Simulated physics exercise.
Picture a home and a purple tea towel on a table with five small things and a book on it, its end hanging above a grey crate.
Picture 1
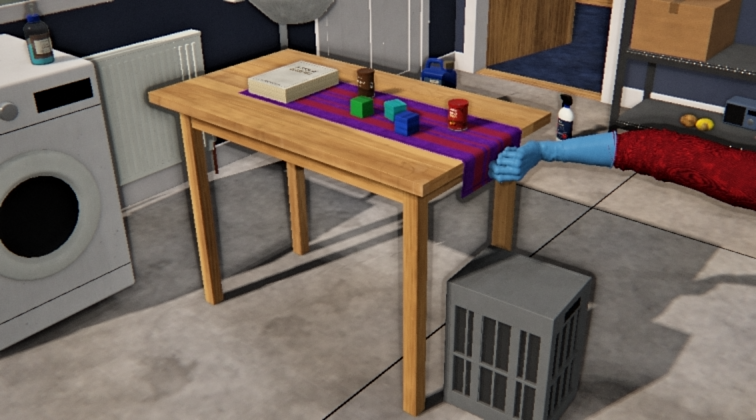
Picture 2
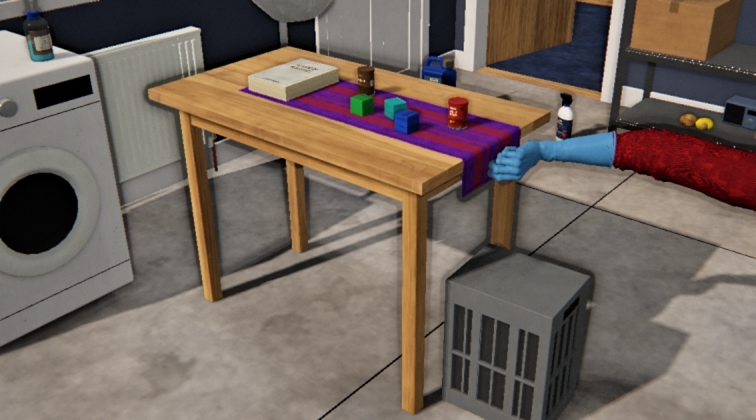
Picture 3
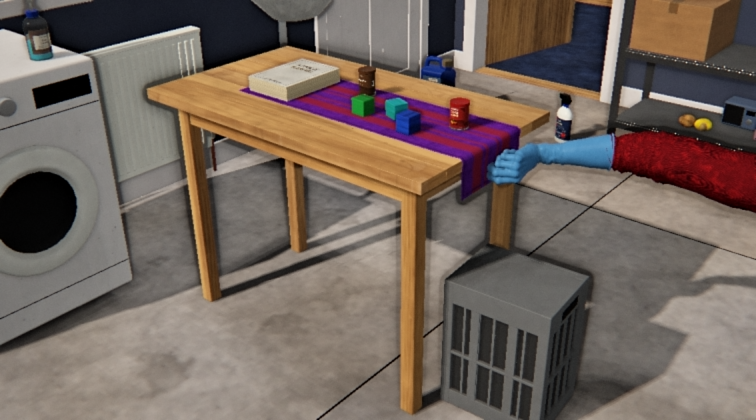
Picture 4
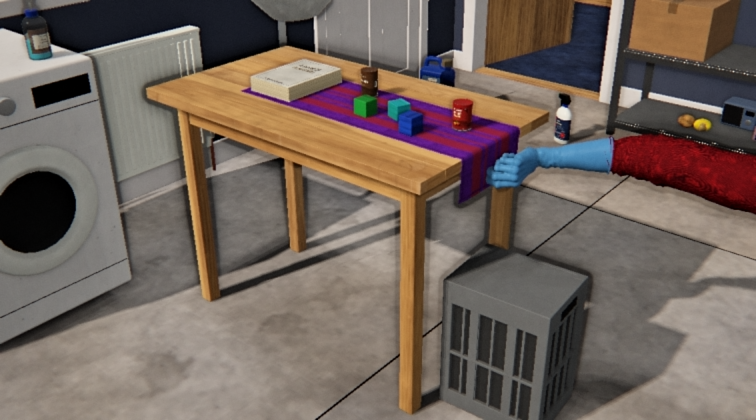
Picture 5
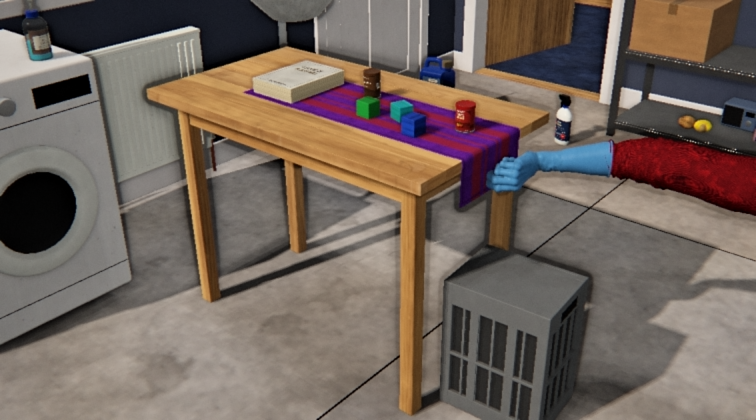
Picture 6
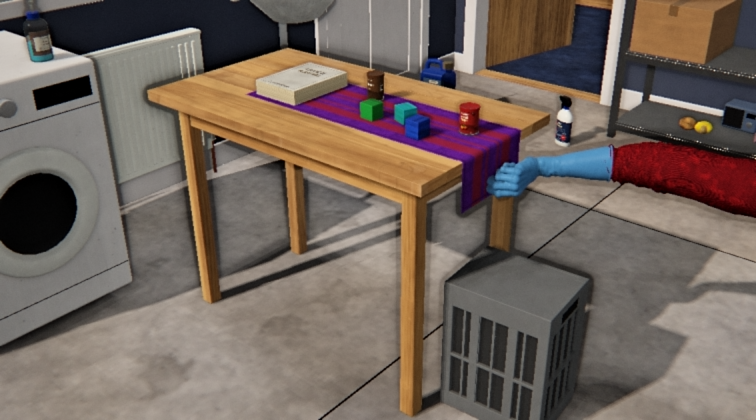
At the start, a blue-gloved hand grips the hanging end of a purple cloth on a wooden table holding a book, two cans and three cubes. The hand then slowly draws the cloth down slightly, and the objects shift a little to the right with it, all still upright.
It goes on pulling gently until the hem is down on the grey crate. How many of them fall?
Two.
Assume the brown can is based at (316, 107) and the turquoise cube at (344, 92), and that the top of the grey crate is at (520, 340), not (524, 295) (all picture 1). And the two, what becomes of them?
Brown can: Still up. Turquoise cube: Still up.
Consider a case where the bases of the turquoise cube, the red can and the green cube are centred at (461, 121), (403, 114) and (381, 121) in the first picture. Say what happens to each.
Turquoise cube dropped, red can kept, green cube kept.
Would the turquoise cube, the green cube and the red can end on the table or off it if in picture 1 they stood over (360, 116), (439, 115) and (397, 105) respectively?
The turquoise cube ends up on top still, the green cube ends up off the top, the red can ends up on top still.
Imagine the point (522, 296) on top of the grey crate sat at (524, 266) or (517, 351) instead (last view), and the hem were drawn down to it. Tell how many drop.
The count comes out 1 and 4.
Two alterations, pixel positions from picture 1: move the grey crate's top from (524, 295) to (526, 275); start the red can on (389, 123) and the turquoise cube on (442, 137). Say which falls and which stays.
Red can stays, turquoise cube is gone.
Soon after, hem near (488, 252); red can gone.
Then, hem on the crate; red can and blue cube gone.
At rest, hem on the crate; red can and blue cube gone. Over the edge go two.
